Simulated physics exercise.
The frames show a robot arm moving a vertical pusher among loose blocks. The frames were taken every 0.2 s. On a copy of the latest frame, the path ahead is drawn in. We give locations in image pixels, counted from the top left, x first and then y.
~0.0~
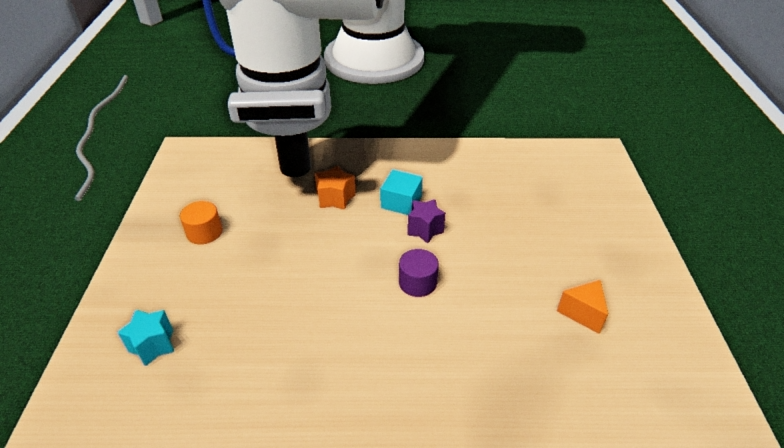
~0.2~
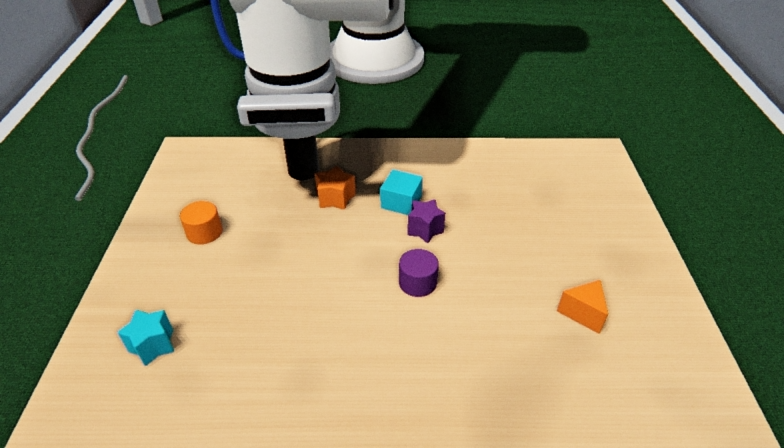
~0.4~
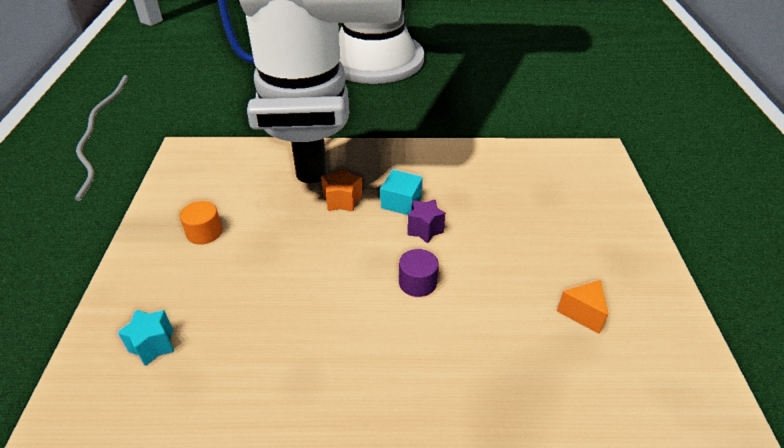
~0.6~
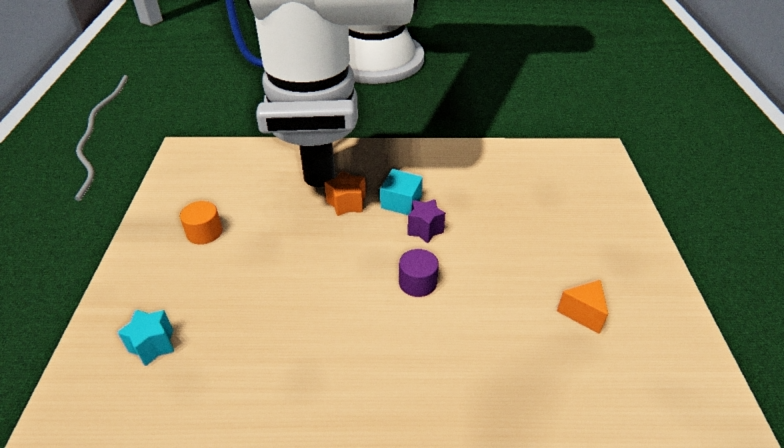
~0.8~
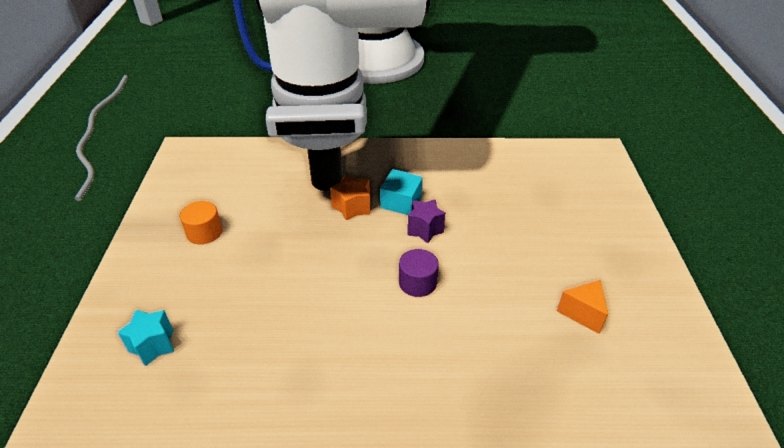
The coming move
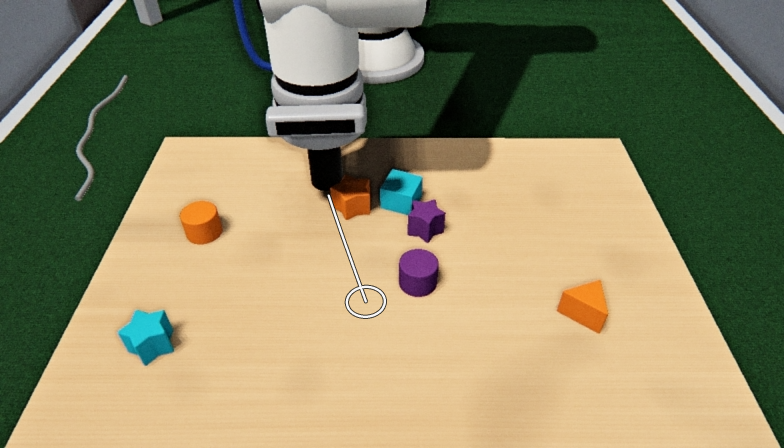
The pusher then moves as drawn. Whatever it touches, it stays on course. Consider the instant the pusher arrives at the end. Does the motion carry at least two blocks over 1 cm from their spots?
No, that is not what happens.
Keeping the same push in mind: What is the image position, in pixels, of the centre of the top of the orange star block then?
Expect it around (370, 201).
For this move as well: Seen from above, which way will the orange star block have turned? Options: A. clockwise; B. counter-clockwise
B: Counter-clockwise.
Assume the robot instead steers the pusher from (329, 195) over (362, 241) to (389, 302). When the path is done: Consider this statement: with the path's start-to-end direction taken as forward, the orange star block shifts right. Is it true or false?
The statement is incorrect.
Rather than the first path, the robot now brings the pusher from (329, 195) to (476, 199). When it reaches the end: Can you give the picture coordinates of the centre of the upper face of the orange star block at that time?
I'd place it at (385, 197), taking the centre of its top.
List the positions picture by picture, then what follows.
Tip of the pusher at (296, 168), middles of tops, orange star block at (333, 177), purple circular block at (419, 262), in the first picture.
Pusher at (304, 171), nothing pushed, in the second picture.
Pusher at (312, 174), orange star block at (341, 180), in the third picture.
Pusher at (320, 178), orange star block at (346, 183), in the fourth picture.
Pusher at (327, 181), orange star block at (352, 186), purple circular block at (419, 262), in the fifth picture.
The line goes in a line from (329, 195) to (366, 301).
What follows on the original path. One third of the way, pusher at (338, 213); orange star block at (369, 200), turned 50° anticlockwise.
Two thirds of the way, pusher at (351, 248); orange star block at (370, 201), turned 60° anticlockwise.
At the end, pusher at (365, 287); orange star block at (370, 201), turned 60° anticlockwise; purple circular block unmoved.
